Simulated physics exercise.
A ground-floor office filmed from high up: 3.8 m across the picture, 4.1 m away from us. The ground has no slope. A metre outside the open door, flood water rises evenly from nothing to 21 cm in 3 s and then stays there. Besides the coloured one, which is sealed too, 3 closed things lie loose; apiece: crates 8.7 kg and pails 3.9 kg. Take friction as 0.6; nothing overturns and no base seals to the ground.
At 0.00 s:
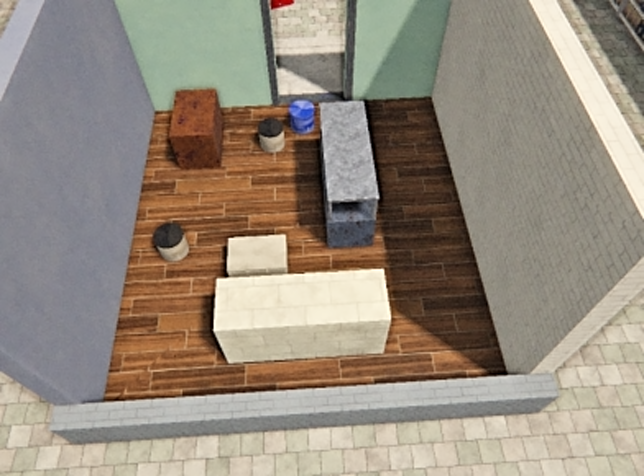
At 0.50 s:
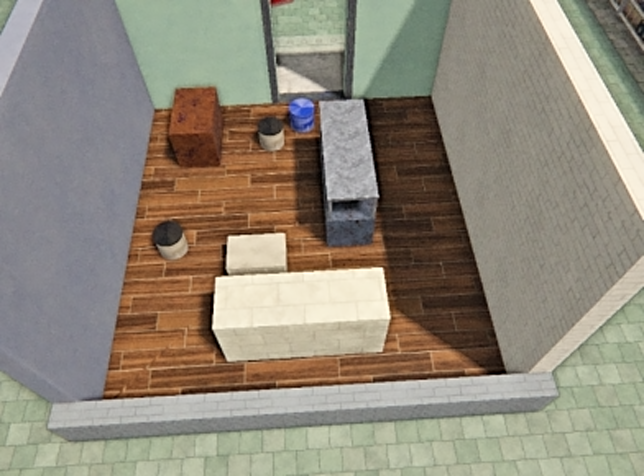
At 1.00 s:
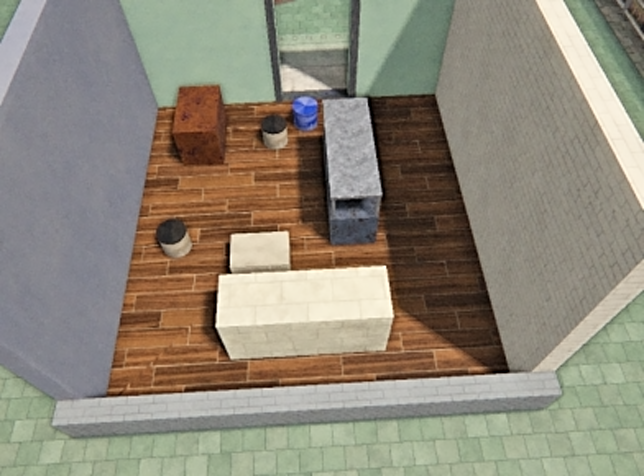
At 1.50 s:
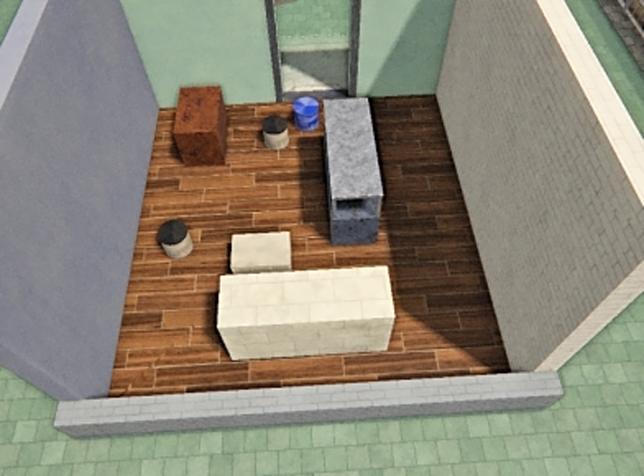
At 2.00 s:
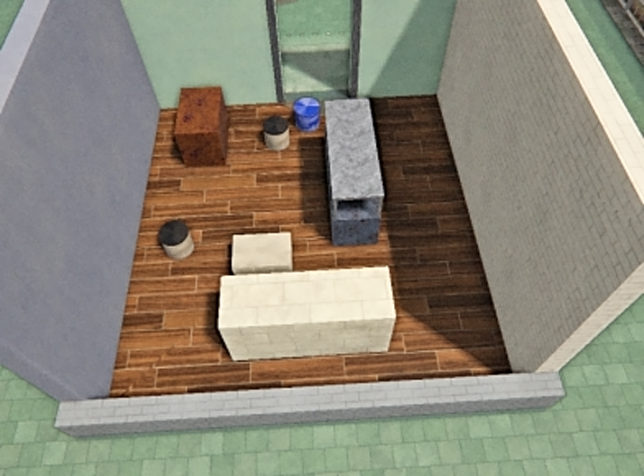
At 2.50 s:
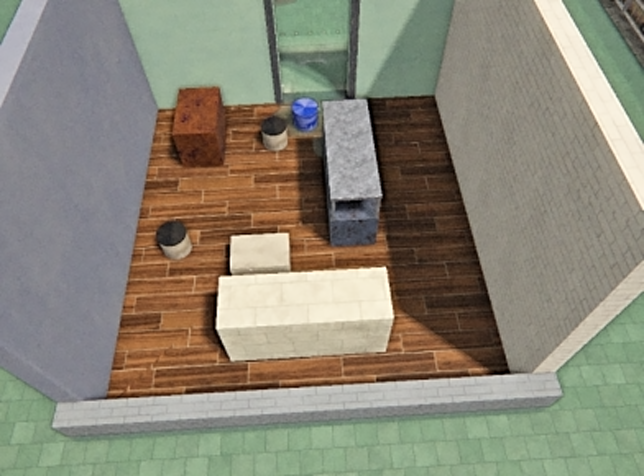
The video shows a wood-floored office from above, with a blue pail, dark-topped containers and blocky furniture all staying in place, as greenish water spreads over the pale paving outside and then creeps into the open doorway.
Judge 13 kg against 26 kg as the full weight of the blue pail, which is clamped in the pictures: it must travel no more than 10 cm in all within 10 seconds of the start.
For it, only the higher weight holds it.
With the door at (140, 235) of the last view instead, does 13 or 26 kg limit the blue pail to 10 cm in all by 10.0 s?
Then the lower weight is enough.
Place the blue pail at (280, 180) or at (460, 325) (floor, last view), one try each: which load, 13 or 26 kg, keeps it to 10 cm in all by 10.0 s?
In that order: The smaller is enough; the smaller is enough.
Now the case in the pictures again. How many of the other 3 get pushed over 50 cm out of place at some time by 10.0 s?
2 of them.
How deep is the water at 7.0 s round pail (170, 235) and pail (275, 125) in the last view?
Roughly 4 and 5 cm.
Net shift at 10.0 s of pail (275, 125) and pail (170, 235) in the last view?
In that order: 200 cm, 120 cm.
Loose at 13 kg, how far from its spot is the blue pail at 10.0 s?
About 80 cm.
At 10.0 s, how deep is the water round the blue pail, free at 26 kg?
About 9 cm.
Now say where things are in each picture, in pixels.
The first frame shows the blue pail at (302, 109), on the bottom; water covers 0.0 m2; 0 of 4 have shifted.
The second frame shows the blue pail at (302, 107), on the bottom; 0.0 m2 under water; 0 of 4 have shifted.
The third frame shows the blue pail at (305, 106), on the bottom; water covers 0.0 m2; 0 of 4 have shifted.
The fourth frame shows the blue pail at (306, 106), on the bottom; water covers 0.0 m2; 0 of 4 have shifted.
The fifth frame shows the blue pail at (307, 106) rests on the ground; water covers 0.2 m2; 0 of 4 have shifted.
The sixth frame shows the blue pail at (305, 107) rests on the ground; 0.6 m2 under water; 0 of 4 have shifted.
After 3.5 s the blue pail would be 14 cm from its start with 13 kg and 0 cm from its start with 26 kg; 9 cm of water round it then.
After 4.5 s the blue pail would be 38 cm from its start with 13 kg and 0 cm from its start with 26 kg; 8 cm of water round it then.
After 7.0 s the blue pail would be 69 cm from its start with 13 kg and 0 cm from its start with 26 kg; 9 cm of water round it then.
After 10.0 s the blue pail would be 84 cm from its start with 13 kg and 0 cm from its start with 26 kg; 9 cm of water round it then.
